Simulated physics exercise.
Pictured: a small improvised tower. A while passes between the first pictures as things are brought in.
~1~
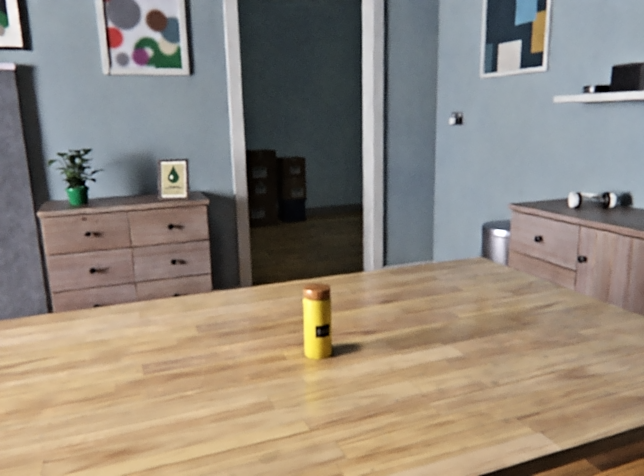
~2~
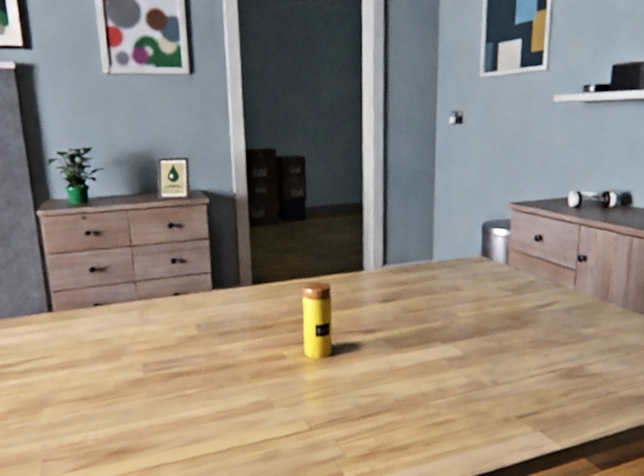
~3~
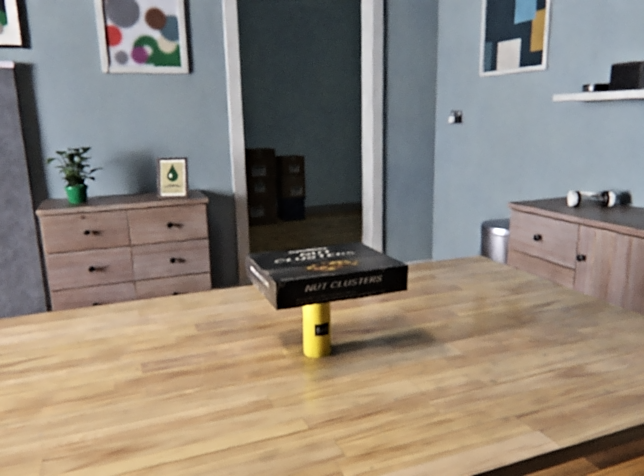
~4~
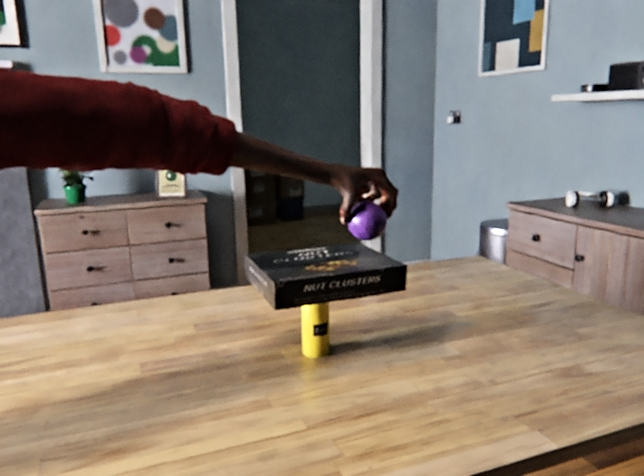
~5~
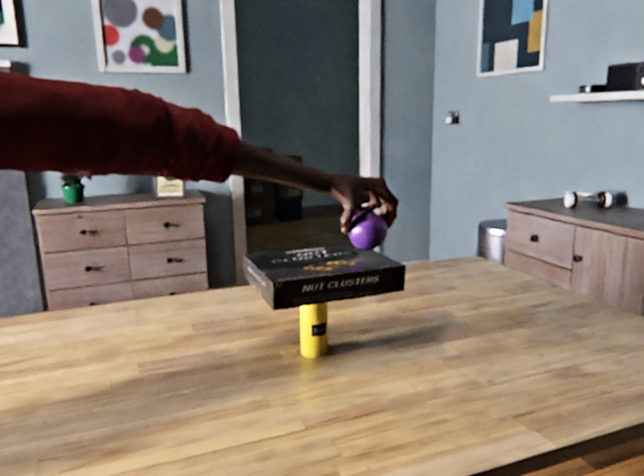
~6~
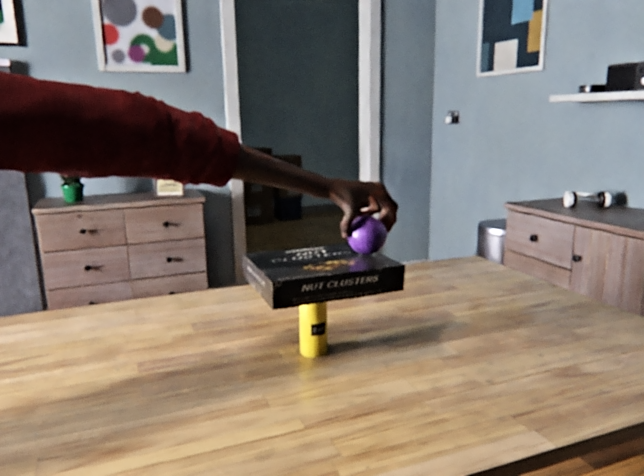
In a blue-walled room with wooden drawers and framed art, a still camera looks slightly down across a pale wooden table. A small yellow cylinder with a brownish-orange top stands near the centre, and a flat black box labelled nut clusters then appears lying across it. A dark-red-sleeved arm reaches in from the left, lowers a round purple object onto the box's right side, and keeps holding it.
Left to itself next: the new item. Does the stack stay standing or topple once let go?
It topples.
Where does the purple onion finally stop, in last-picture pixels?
I'd point to roughly (449, 314).
Then, 0.40 s later than the last frame, purple onion now fallen; black packet tilted by 49°.
Then, 0.60 s later than the last frame, black packet now fallen; yellow shaker tilted by 26°.
Then, 0.70 s later than the last frame, yellow shaker now fallen.
When it is over, fallen, black packet, yellow shaker and purple onion. End places, in pixels of the last picture, purple onion near (449, 314). The stack loses its balance.
